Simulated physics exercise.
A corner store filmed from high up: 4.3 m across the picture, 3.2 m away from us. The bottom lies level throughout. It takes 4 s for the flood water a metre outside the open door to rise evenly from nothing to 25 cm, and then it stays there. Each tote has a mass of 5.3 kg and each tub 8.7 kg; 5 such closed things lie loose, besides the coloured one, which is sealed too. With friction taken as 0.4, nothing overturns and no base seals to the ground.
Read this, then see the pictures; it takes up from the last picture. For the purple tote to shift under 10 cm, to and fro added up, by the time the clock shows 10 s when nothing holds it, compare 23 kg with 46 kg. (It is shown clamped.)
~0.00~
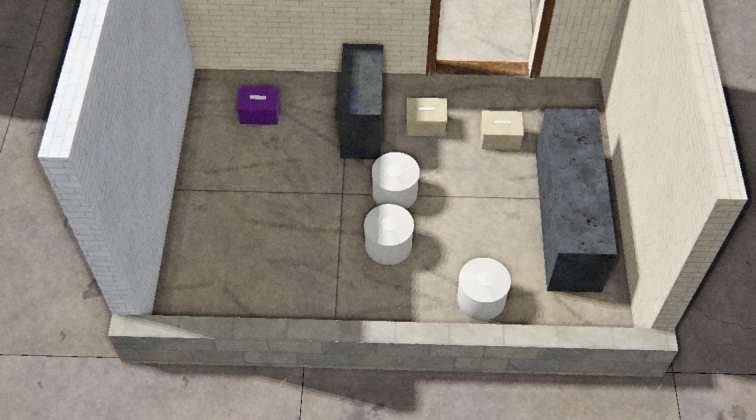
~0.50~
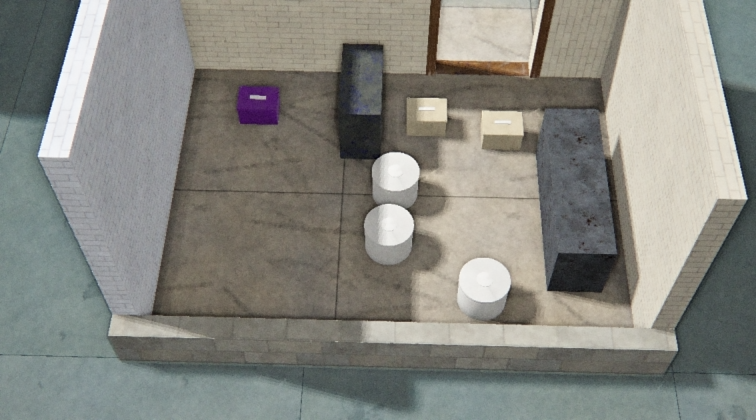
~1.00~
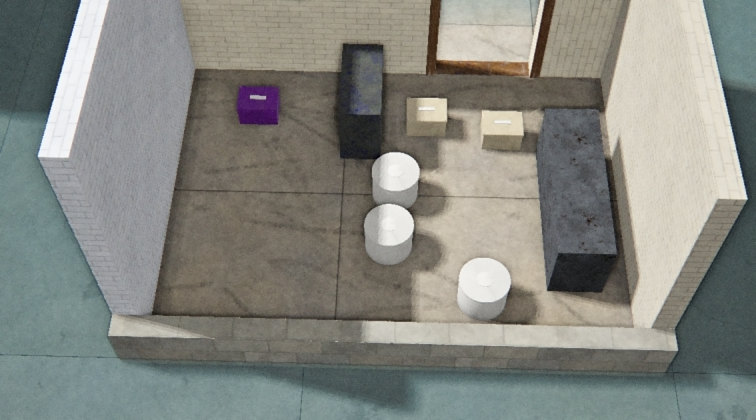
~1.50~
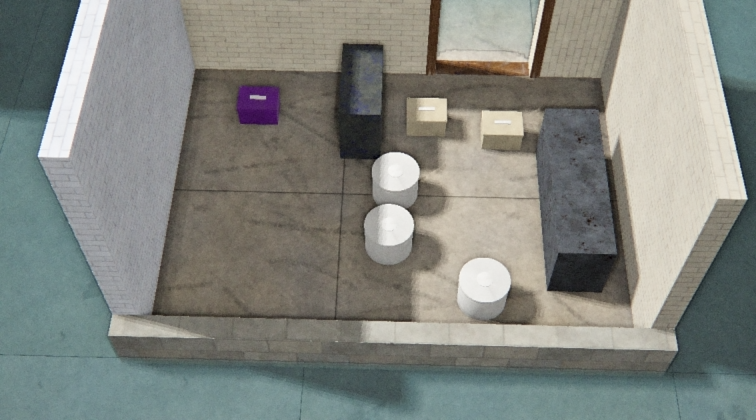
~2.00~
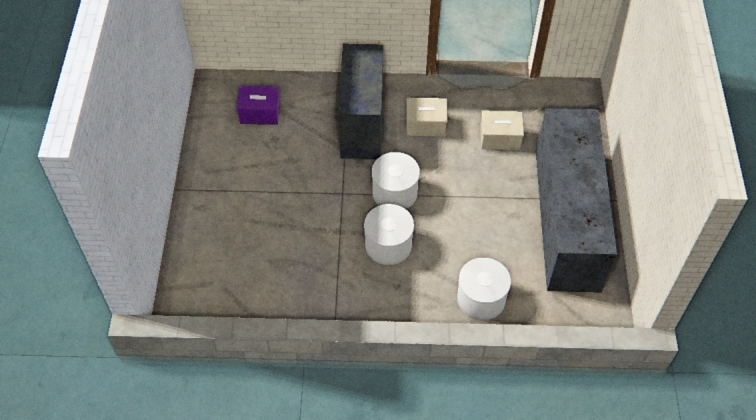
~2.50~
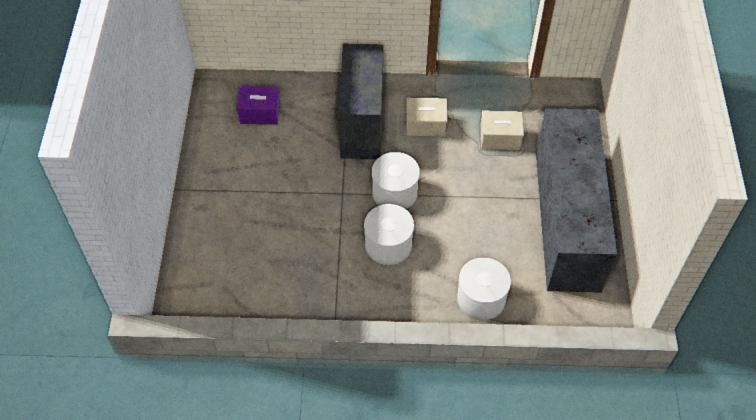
Pretty sure the low figure cuts it.
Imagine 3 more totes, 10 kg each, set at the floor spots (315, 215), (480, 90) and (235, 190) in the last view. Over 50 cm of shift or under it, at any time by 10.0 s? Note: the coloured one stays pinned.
One by one: Not far enough, too far and too far.
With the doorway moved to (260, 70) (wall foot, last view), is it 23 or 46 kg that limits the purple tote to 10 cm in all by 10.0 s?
Moved there, the heavy choice alone works.
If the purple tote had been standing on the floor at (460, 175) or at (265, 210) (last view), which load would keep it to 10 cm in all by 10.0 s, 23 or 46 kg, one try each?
First try, only the heavier option works; second try, the lighter option suffices.
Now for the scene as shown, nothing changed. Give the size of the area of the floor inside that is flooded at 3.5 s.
About 2.5 m2.
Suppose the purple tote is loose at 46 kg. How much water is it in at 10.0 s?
Something like 6 centimetres.
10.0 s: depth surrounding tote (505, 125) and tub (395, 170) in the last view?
Close to 16 and 4 centimetres.
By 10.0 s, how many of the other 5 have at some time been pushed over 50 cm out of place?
That comes to 5.
After 3.5 s the purple tote would be 0 cm from its start with 23 kg and 0 cm from its start with 46 kg; 0 cm of water round it then.
After 4.5 s the purple tote would be 0 cm from its start with 23 kg and 0 cm from its start with 46 kg; 0 cm of water round it then.
After 7.0 s the purple tote would be 0 cm from its start with 23 kg and 0 cm from its start with 46 kg; 0 cm of water round it then.
After 10.0 s the purple tote would be 0 cm from its start with 23 kg and 0 cm from its start with 46 kg; 6 cm of water round it then.
